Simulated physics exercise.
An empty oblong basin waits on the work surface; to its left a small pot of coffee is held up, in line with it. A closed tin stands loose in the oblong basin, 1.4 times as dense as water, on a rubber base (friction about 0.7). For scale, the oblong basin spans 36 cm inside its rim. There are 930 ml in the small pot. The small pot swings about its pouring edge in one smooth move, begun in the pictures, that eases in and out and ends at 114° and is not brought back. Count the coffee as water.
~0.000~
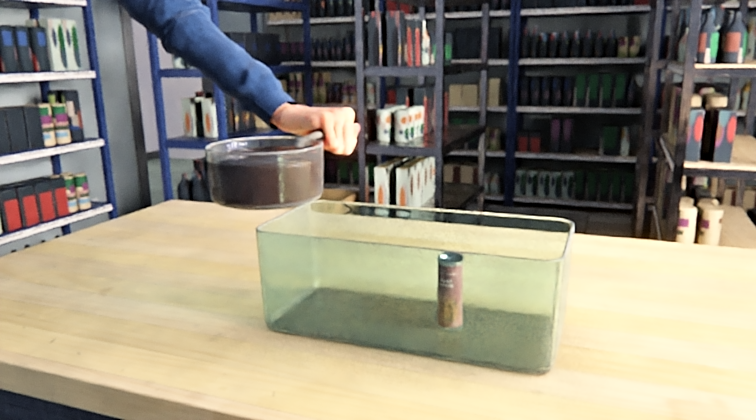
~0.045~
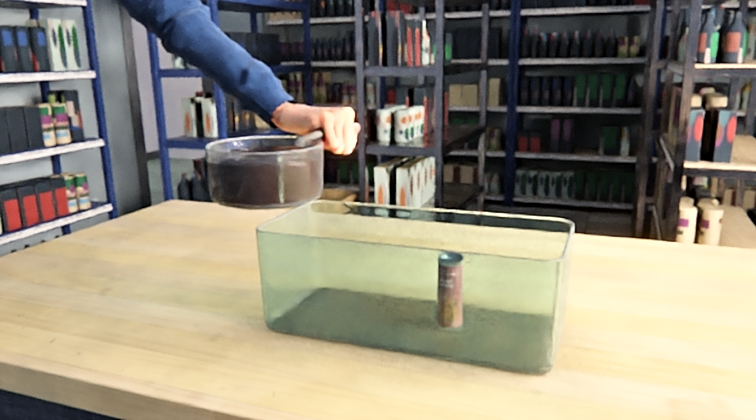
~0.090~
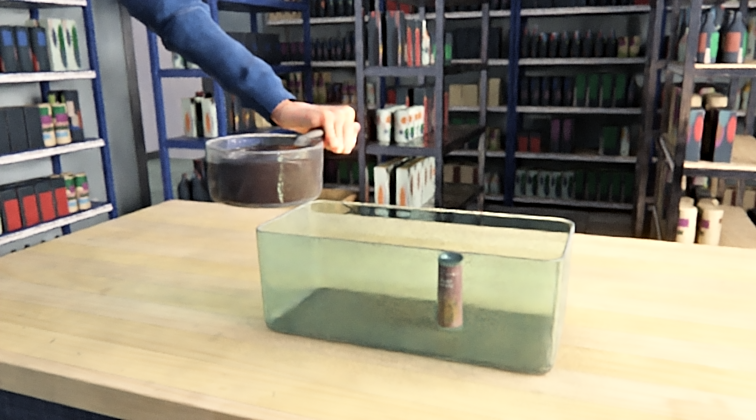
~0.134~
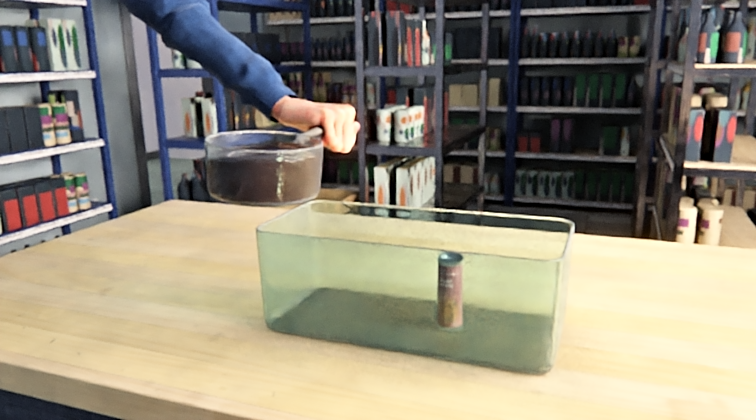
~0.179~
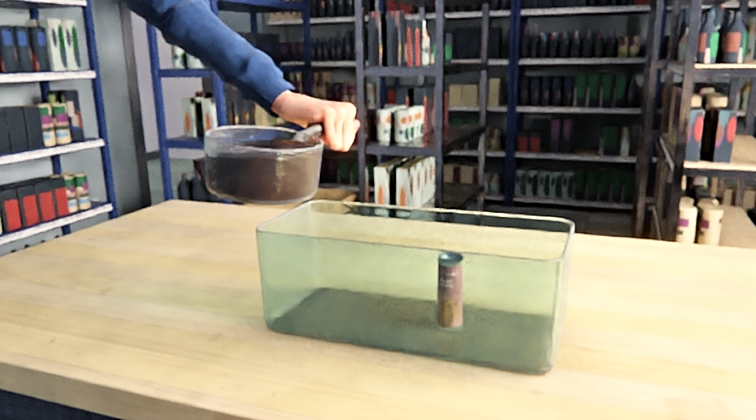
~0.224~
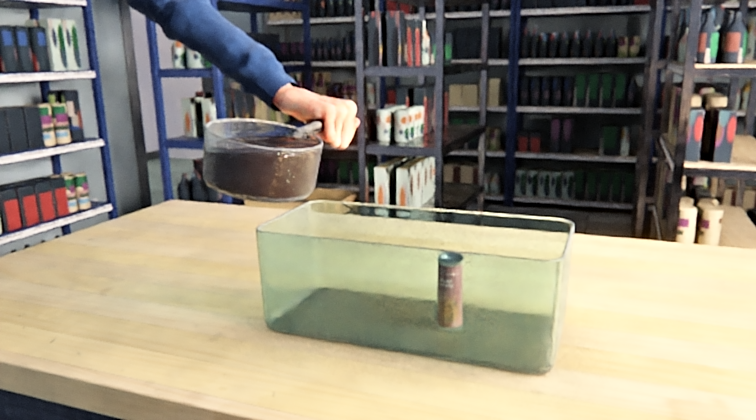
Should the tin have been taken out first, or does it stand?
It remains upright.
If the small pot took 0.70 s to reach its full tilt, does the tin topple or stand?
Then it falls.
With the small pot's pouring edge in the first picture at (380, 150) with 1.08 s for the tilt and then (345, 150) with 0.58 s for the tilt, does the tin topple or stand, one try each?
First it remains upright; then it falls.
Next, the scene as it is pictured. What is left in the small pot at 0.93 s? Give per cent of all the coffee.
Near 5 in a hundred.
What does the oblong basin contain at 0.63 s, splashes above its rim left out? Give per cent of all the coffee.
Some 12 per cent.
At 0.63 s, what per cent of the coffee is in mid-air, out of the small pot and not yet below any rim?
Some 34 per cent.
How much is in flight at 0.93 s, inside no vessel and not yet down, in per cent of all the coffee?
Some 10 per cent.
By 0.63 s the tilt is 72° and 54 per cent is still to pour; the tin stands where it began.
By 0.93 s the tilt is 109° and 5 per cent is still to pour; the tin stands where it began.
By 1.24 s the tilt is 114° and 0 per cent is still to pour; the tin stands where it began.
By 1.58 s the tilt is 114° and 0 per cent is still to pour; the tin stands where it began.
At rest the tin stands where it began.
